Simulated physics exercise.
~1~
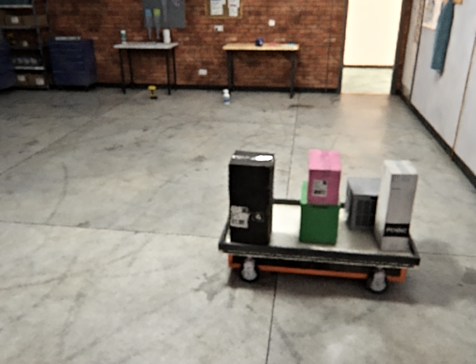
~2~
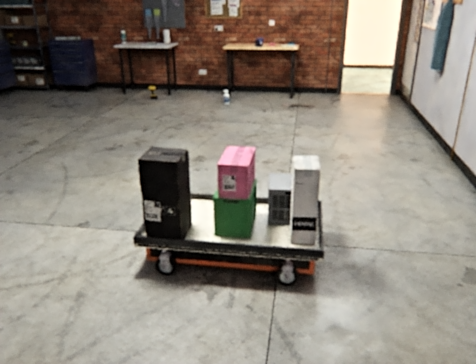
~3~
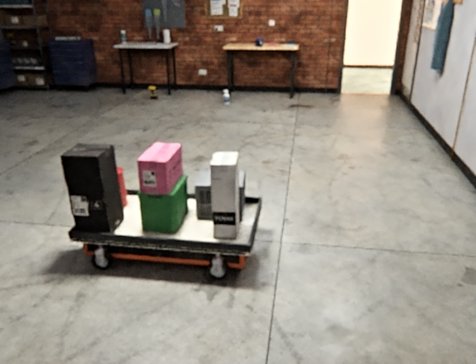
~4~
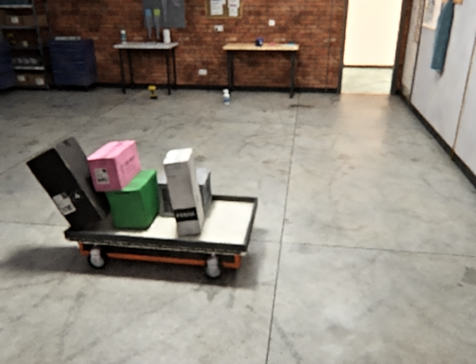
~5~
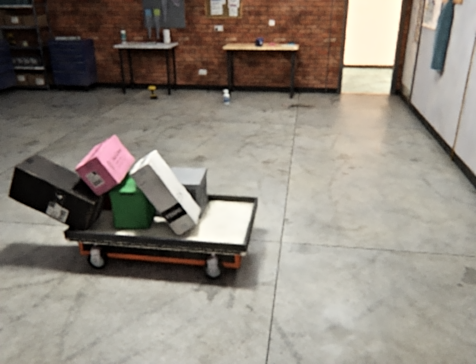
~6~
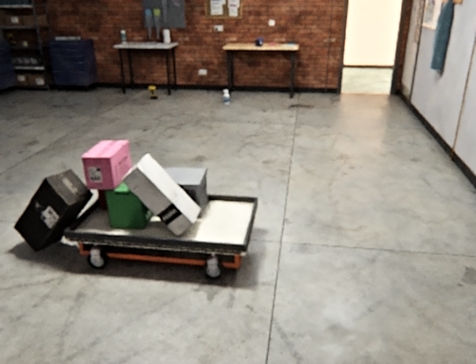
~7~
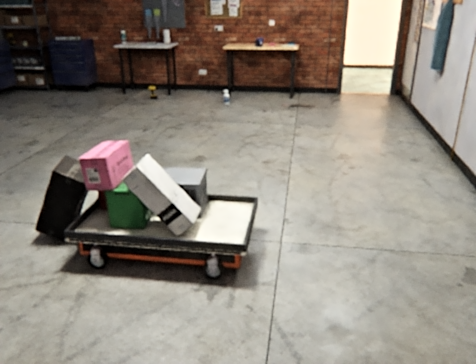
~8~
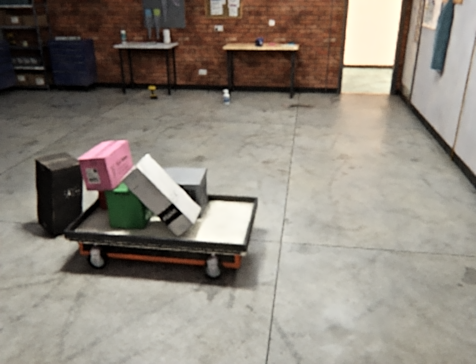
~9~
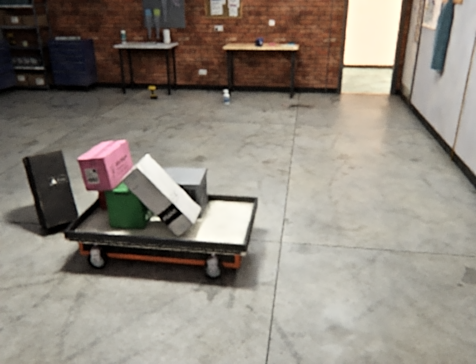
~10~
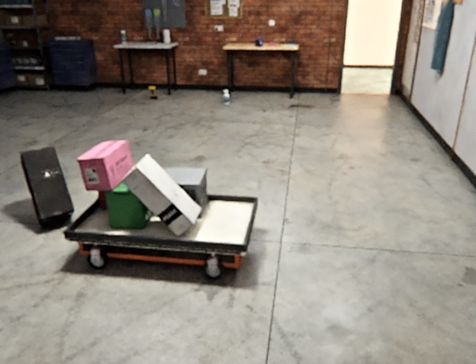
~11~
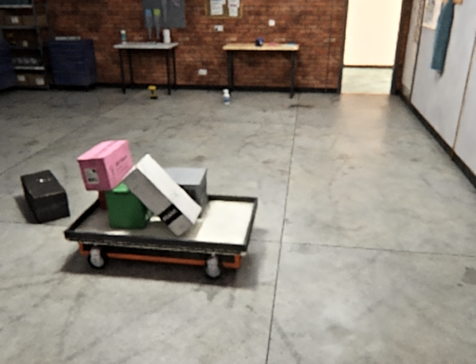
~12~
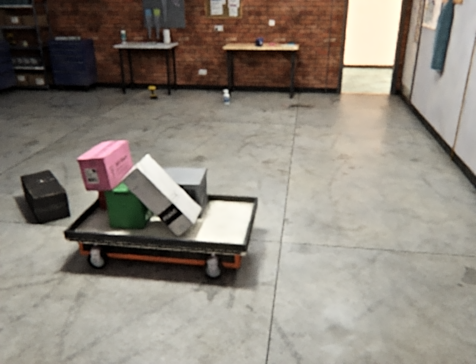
Brick-walled workshop, a flat cart rolling left and stopping, its boxes sliding and tipping, the black one tumbling to the floor.
